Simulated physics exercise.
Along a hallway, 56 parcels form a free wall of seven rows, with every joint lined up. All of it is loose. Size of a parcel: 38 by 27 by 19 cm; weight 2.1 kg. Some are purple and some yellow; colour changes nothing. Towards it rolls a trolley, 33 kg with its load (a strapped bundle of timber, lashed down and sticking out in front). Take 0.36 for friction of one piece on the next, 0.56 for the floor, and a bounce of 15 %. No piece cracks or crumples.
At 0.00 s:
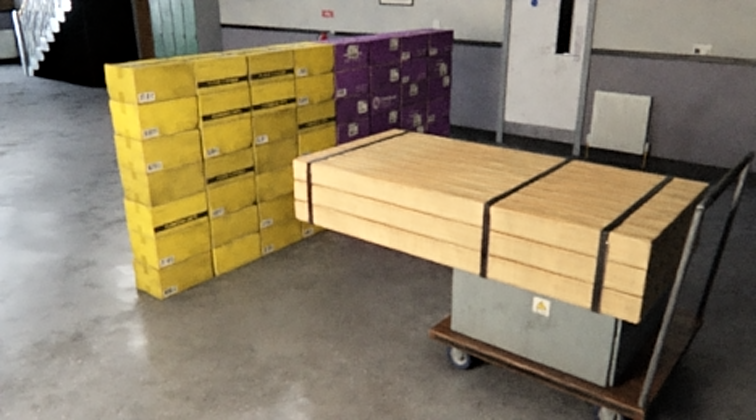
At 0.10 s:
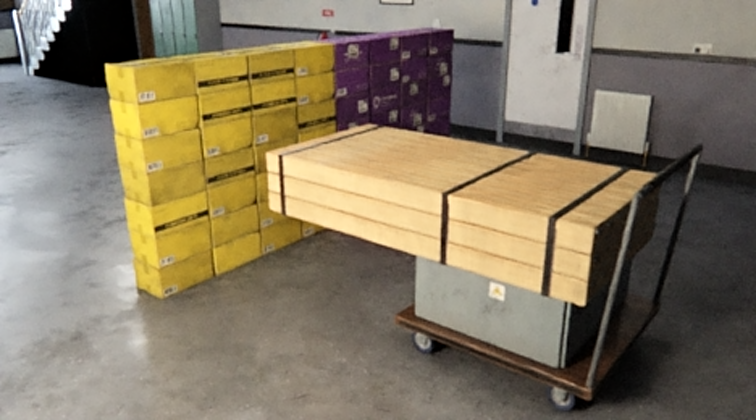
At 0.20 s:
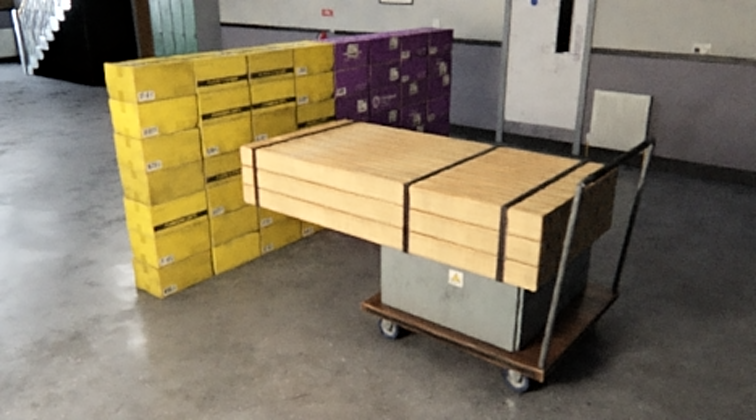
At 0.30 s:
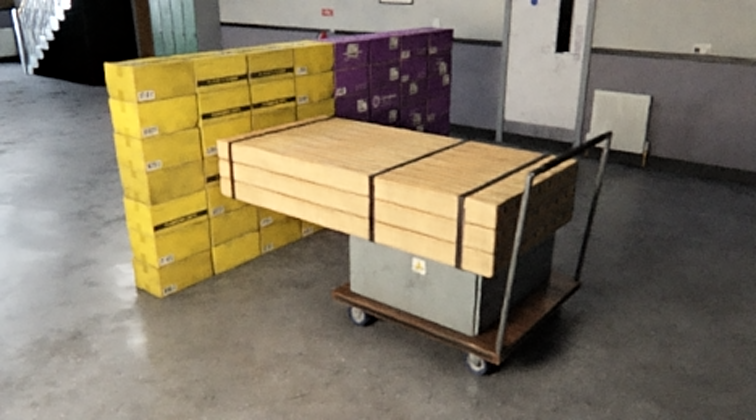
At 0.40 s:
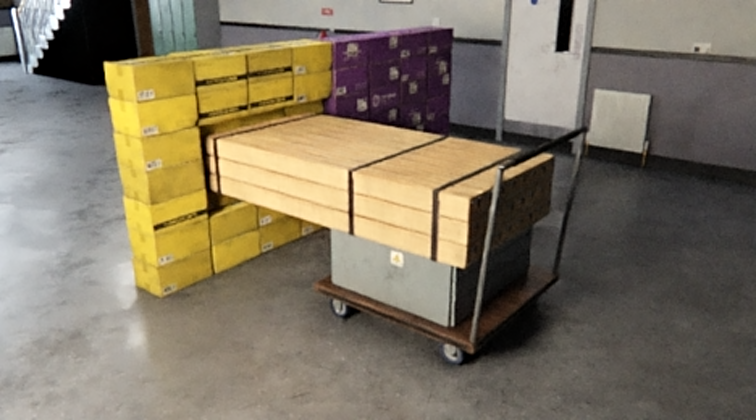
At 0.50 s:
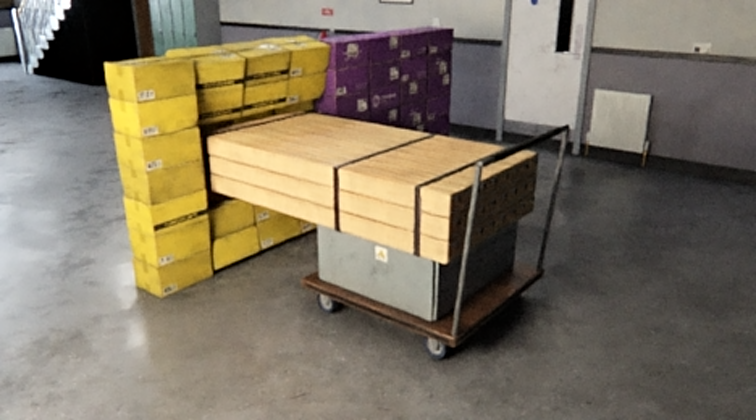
A trolley stacked with strapped planks rolls left and pushes into a wall of yellow boxes.
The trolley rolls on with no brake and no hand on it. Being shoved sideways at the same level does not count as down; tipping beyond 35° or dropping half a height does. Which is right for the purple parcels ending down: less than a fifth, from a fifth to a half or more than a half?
Less than a fifth of them.
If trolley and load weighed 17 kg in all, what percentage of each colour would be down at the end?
Then purple 0, yellow 70 per cent.
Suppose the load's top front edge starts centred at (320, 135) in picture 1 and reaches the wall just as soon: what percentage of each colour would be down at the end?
Then purple 0, yellow 70 per cent.
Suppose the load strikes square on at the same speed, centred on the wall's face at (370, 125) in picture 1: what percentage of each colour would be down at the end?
In that case purple 50, yellow 20 per cent.
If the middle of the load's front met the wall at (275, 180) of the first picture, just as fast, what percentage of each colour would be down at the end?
In that case purple 0, yellow 60 per cent.
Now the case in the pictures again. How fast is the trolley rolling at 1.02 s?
Roughly 0.5 m/s.
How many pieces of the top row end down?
The count is 3.
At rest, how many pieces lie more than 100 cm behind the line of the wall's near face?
Some 8 pieces.
After 0.70 s, load 33 cm past the wall's line, still rolling; none of the 28 purple parcels down (4 of 56 in all colours); top purple parcel unmoved; top yellow parcel leaning 28°, 14 cm lower.
After 1.02 s, load 49 cm past the wall's line, still rolling; none of the 28 purple parcels down (19 of 56 in all colours); top purple parcel unmoved; top yellow parcel leaning 58°, 27 cm lower.
At rest (2.6 s), load 91 cm past the wall's line, stopped; none of the 28 purple parcels down (18 of 56 in all colours); top purple parcel unmoved; top yellow parcel on its side. That is 0 per cent. As the last picture would show them, middles, top purple parcel near (339, 53), top yellow parcel near (180, 105).
